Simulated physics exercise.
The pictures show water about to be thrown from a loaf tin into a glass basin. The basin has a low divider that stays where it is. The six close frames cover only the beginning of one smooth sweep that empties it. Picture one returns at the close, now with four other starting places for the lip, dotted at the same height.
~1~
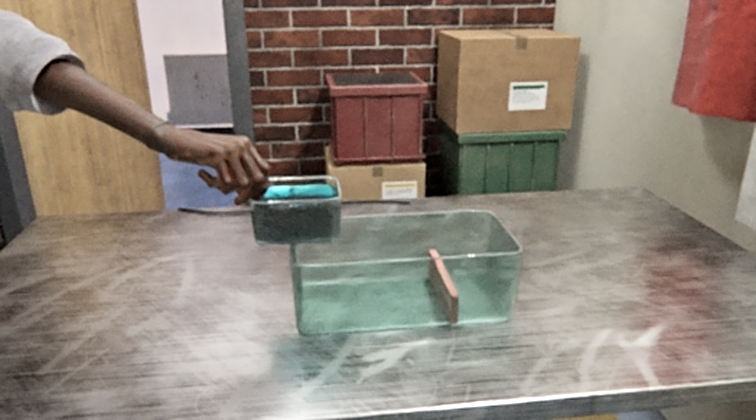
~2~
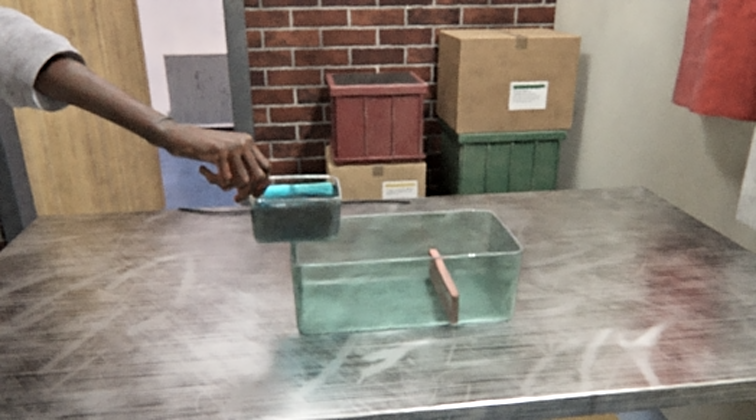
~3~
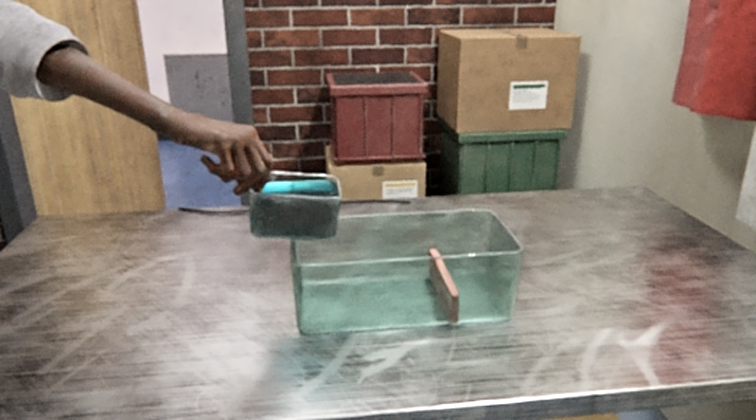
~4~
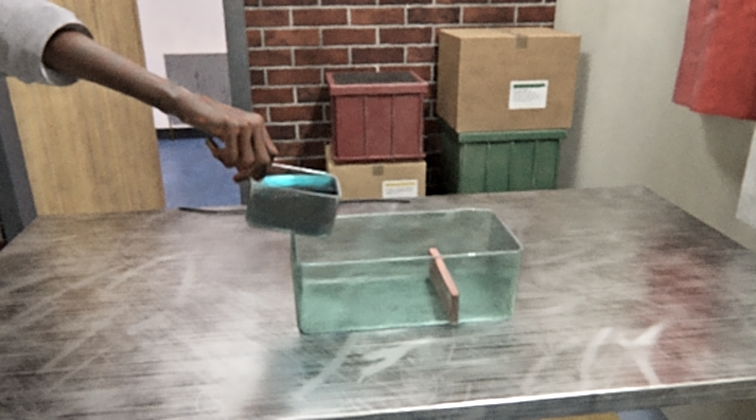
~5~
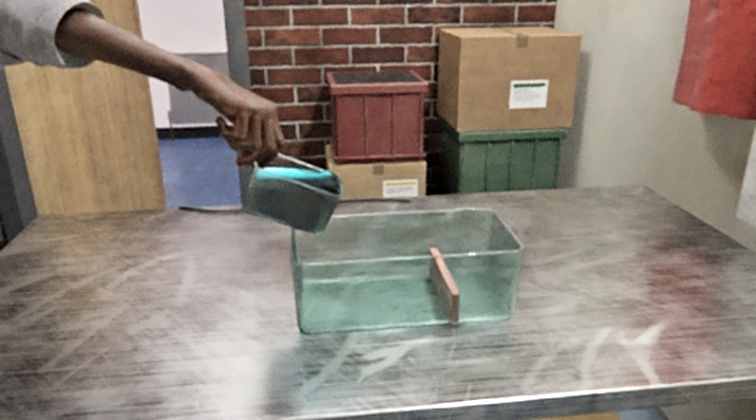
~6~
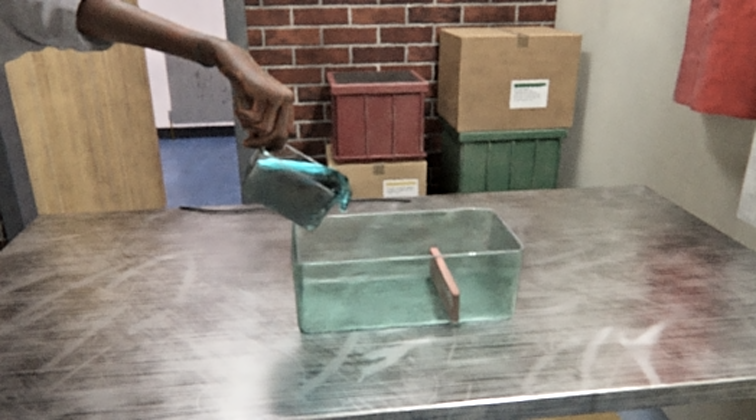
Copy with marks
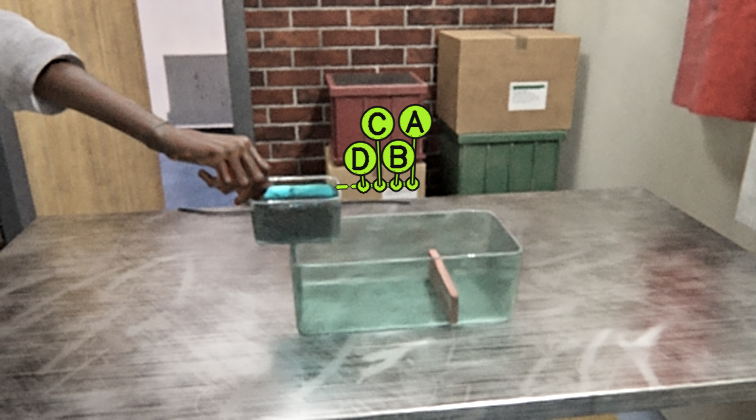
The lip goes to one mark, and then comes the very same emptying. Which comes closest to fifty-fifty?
C.
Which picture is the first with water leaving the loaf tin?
In picture 5.
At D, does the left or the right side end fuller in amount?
The left one.
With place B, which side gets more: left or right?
More ends on the right.
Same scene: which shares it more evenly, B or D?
It is B.
On the marked copy, A at (412, 183); B at (396, 184); C at (379, 185); D at (363, 185).
If A is chosen, about 16 % ends left of the wall and 83 % right of it.
If B is chosen, about 28 % ends left of the wall and 70 % right of it.
If C is chosen, about 48 % ends left of the wall and 50 % right of it.
If D is chosen, about 86 % ends left of the wall and 13 % right of it.
